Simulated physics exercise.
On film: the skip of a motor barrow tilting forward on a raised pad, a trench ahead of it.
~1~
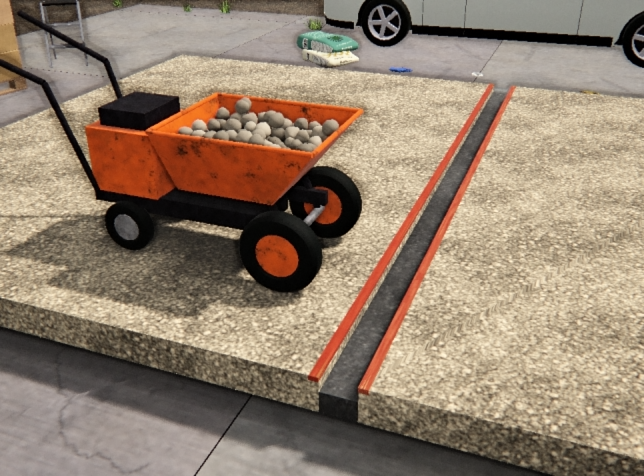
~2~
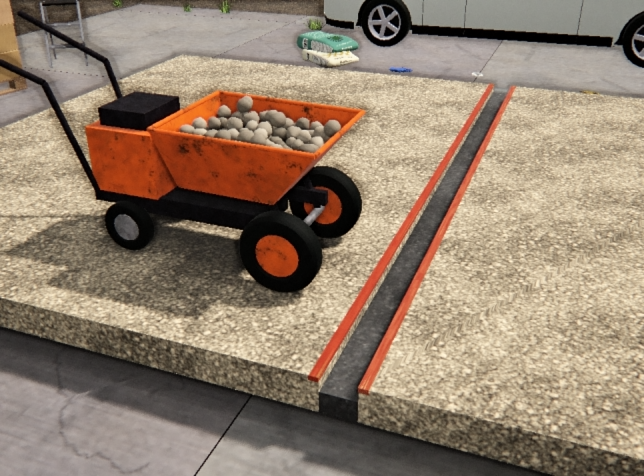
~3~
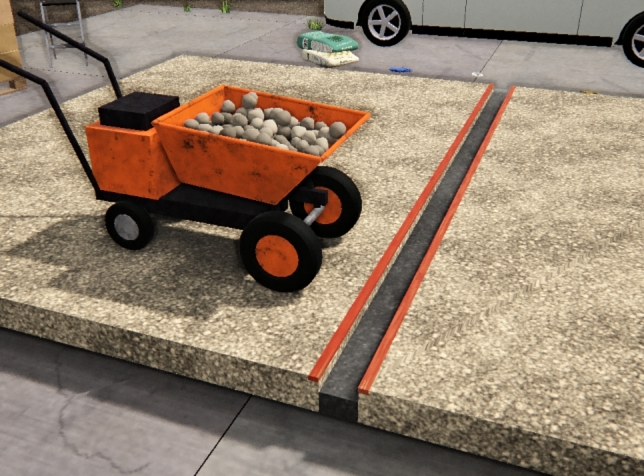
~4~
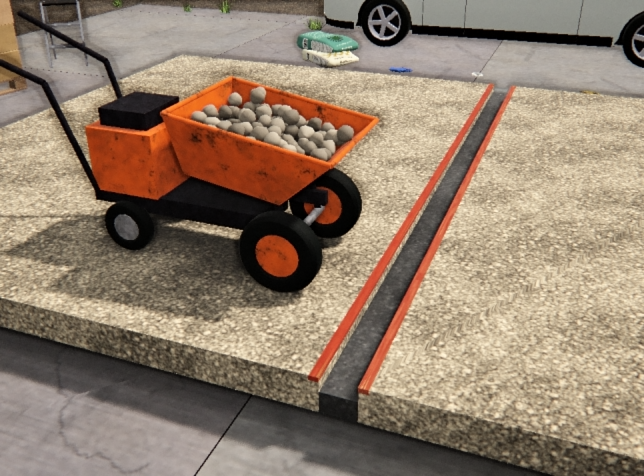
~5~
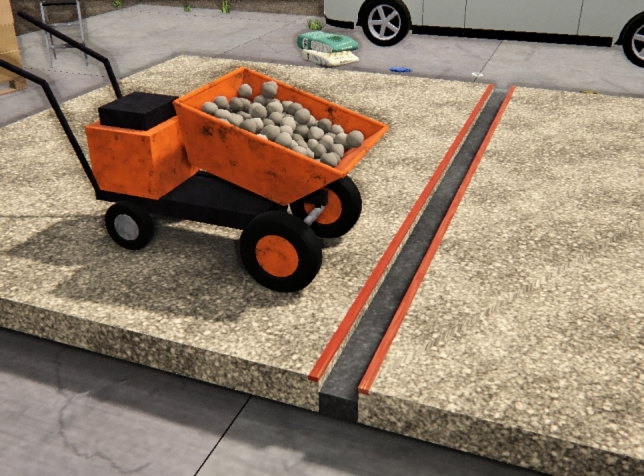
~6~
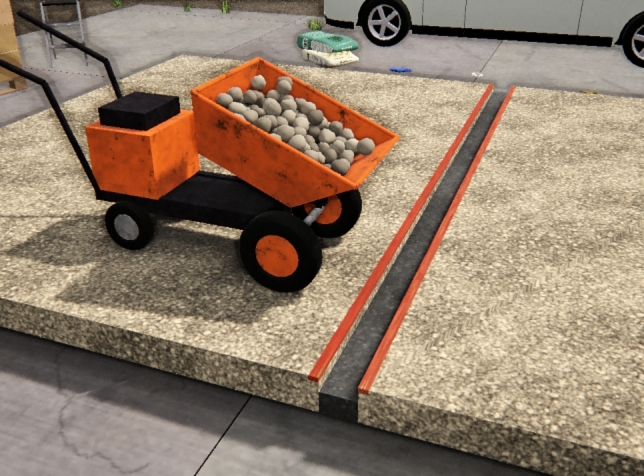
An orange motor barrow stands still while its skip of round stones tilts forward.
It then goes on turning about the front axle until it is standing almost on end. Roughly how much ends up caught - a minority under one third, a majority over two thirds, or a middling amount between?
Its aim will yield a share short of a third.
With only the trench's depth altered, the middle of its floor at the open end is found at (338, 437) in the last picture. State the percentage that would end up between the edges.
It works out to some 0 per cent.
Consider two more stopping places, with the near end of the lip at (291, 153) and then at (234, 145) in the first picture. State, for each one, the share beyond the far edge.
That would be roughly 50 in a hundred and then roughly 20 in a hundred.
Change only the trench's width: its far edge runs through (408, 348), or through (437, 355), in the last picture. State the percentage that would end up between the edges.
20 % and 50 %, give or take.
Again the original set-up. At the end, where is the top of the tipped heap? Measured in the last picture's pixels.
Near (437, 258).
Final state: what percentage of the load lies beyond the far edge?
About 65 %.
Just after the last frame, skip tipped steeply; every one in the skip.
A moment on, skip tipped right over; roughly two thirds in the skip; just a few in or heaped over the trench; roughly a quarter beyond it; about a tenth falling.
Further on, skip tipped right over; roughly a third in the skip; just a few in or heaped over the trench; roughly two thirds beyond it.
When it is over, skip tipped right over; roughly a third in the skip; just a few in or heaped over the trench; roughly two thirds beyond it.
